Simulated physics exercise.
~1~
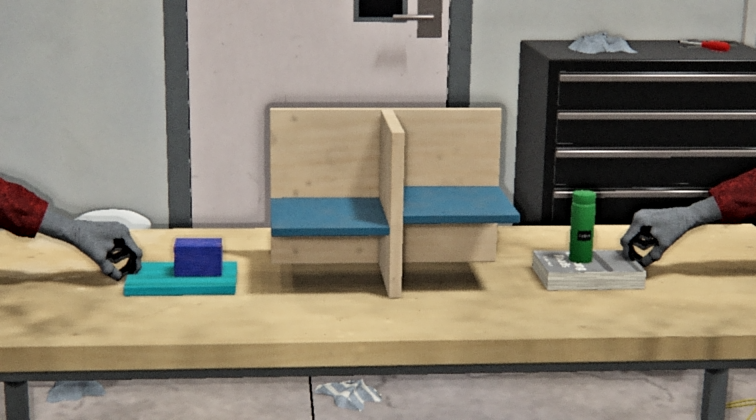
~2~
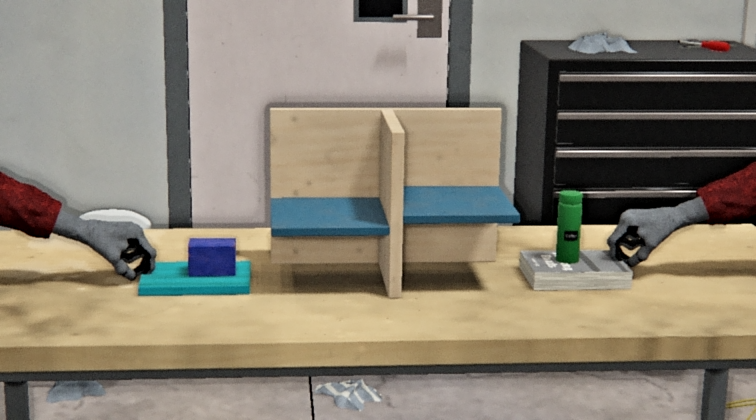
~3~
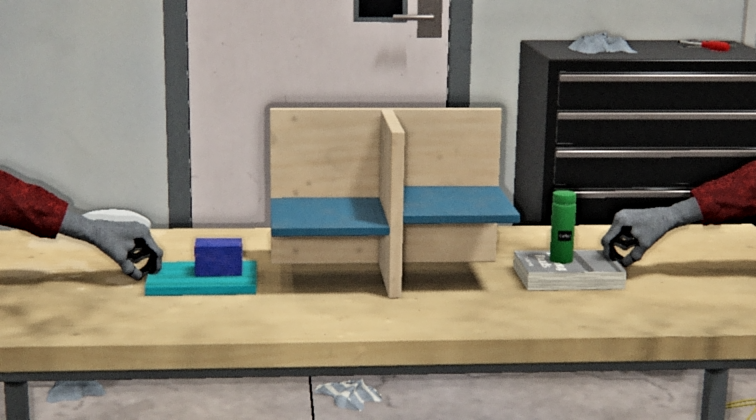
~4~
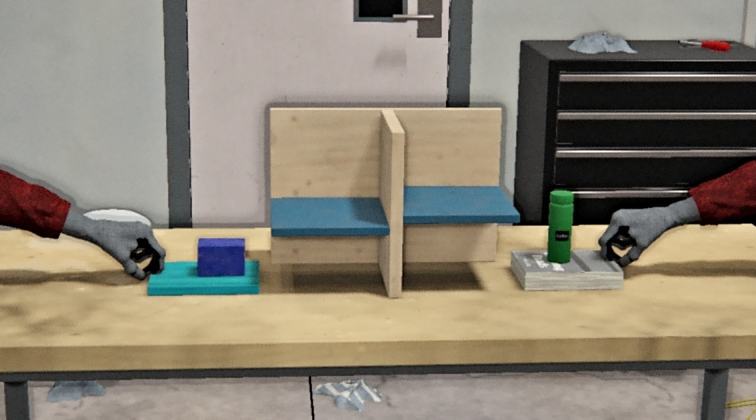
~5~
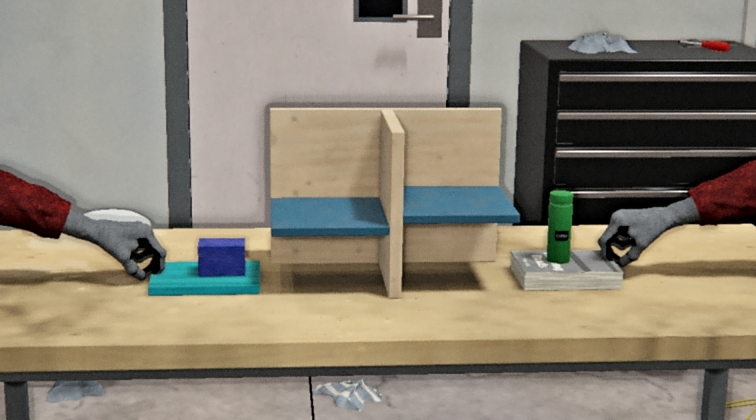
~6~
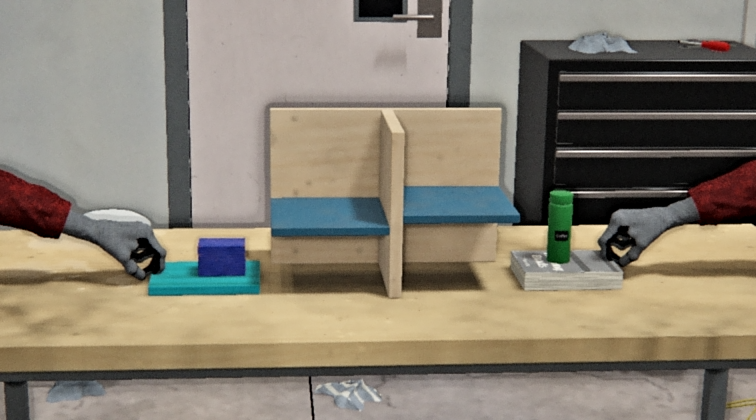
Two gloved hands sliding a turquoise board with a blue block and a grey book with a green shaker slightly inward.
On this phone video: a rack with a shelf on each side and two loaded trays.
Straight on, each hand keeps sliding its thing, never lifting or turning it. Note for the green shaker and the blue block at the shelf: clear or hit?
Green shaker hit; blue block clear.
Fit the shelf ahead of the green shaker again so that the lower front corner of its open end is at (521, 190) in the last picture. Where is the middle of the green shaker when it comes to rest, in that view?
It settles around (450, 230).
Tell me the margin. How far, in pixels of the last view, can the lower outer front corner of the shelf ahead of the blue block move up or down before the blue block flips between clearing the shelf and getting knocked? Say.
You'd need to move it down by some 20 pixels.
Then, 1.36 s past the last view, green shaker leaning 23° off how it started near (513, 226); blue block riding along near (290, 257).
Finally, the green shaker strikes the shelf, near (501, 251); the blue block clears the shelf, near (339, 257).
